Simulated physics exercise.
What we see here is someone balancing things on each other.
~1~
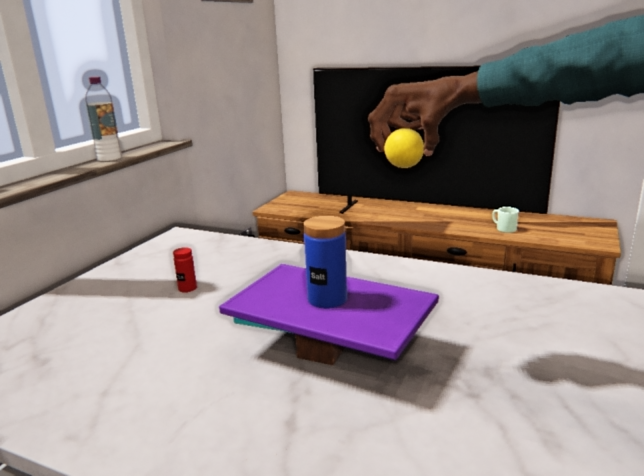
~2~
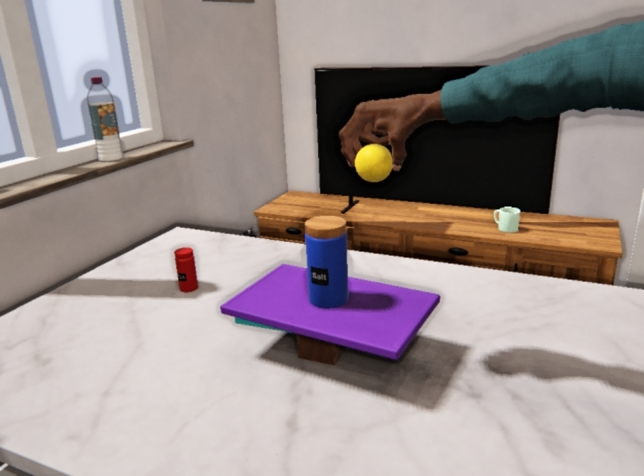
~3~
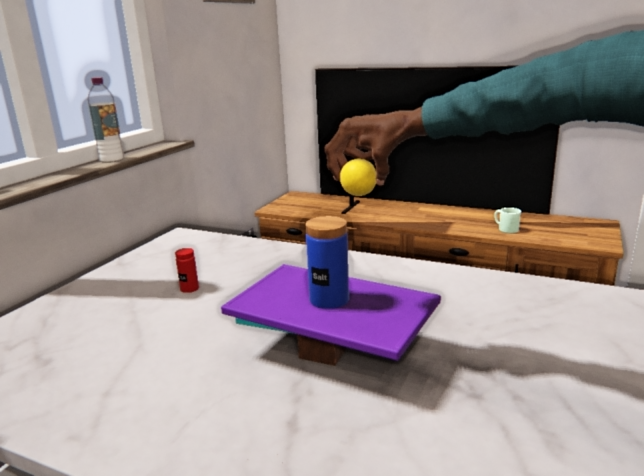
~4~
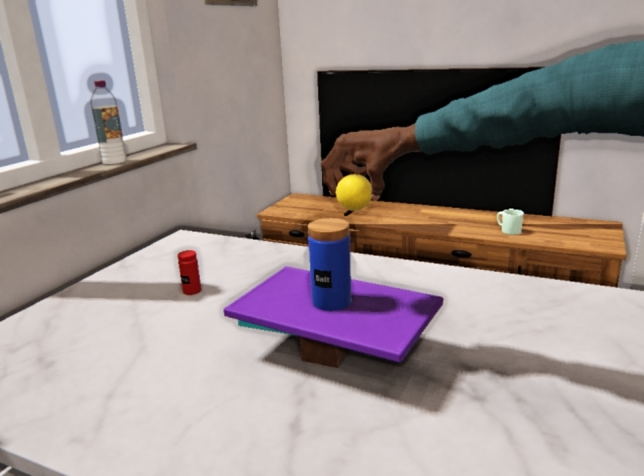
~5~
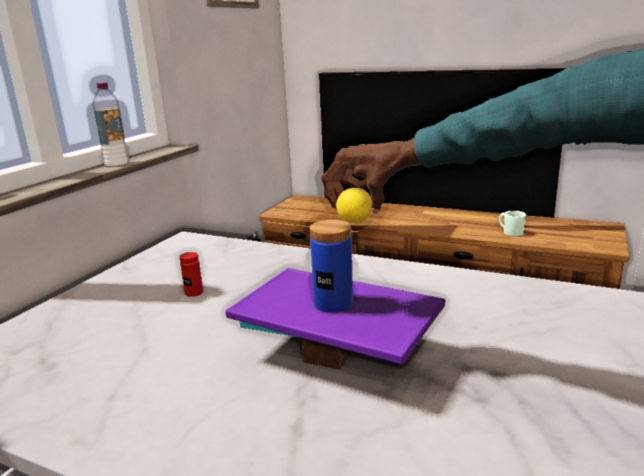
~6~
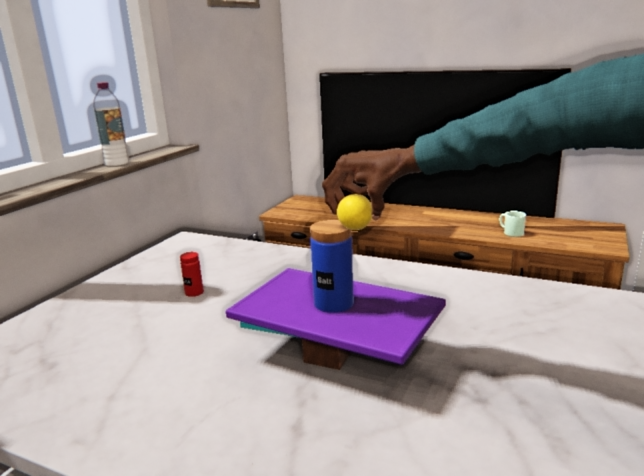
In a living room, a hand lowering a yellow lemon leftward and down onto a blue jar standing on a purple tray.
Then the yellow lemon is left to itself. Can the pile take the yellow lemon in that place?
It is going to lose a part.
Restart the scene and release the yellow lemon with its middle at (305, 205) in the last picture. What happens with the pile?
Well, it topples after that.
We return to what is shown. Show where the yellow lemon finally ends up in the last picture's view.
Near (385, 298).
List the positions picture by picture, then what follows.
Coming down; yellow lemon (404, 148), in the first frame.
Coming down; yellow lemon (374, 163), in the second frame.
Coming down; yellow lemon (359, 177); blue jar (328, 262), in the third frame.
Coming down; yellow lemon (354, 192); purple tray (334, 307), in the fourth frame.
Coming down; yellow lemon (355, 205); red shaker (192, 274), in the fifth frame.
Set down, still held; yellow lemon (355, 212), in the sixth frame.
Then, 0.30 s later than the last frame, yellow lemon now fallen.
Then, 0.40 s later than the last frame, things are still on the move.
Then, 0.50 s later than the last frame, as before.
When it is over, fallen, yellow lemon; the other 5 as before. End places, in pixels of the last picture, yellow lemon near (386, 298). The pile gives way.
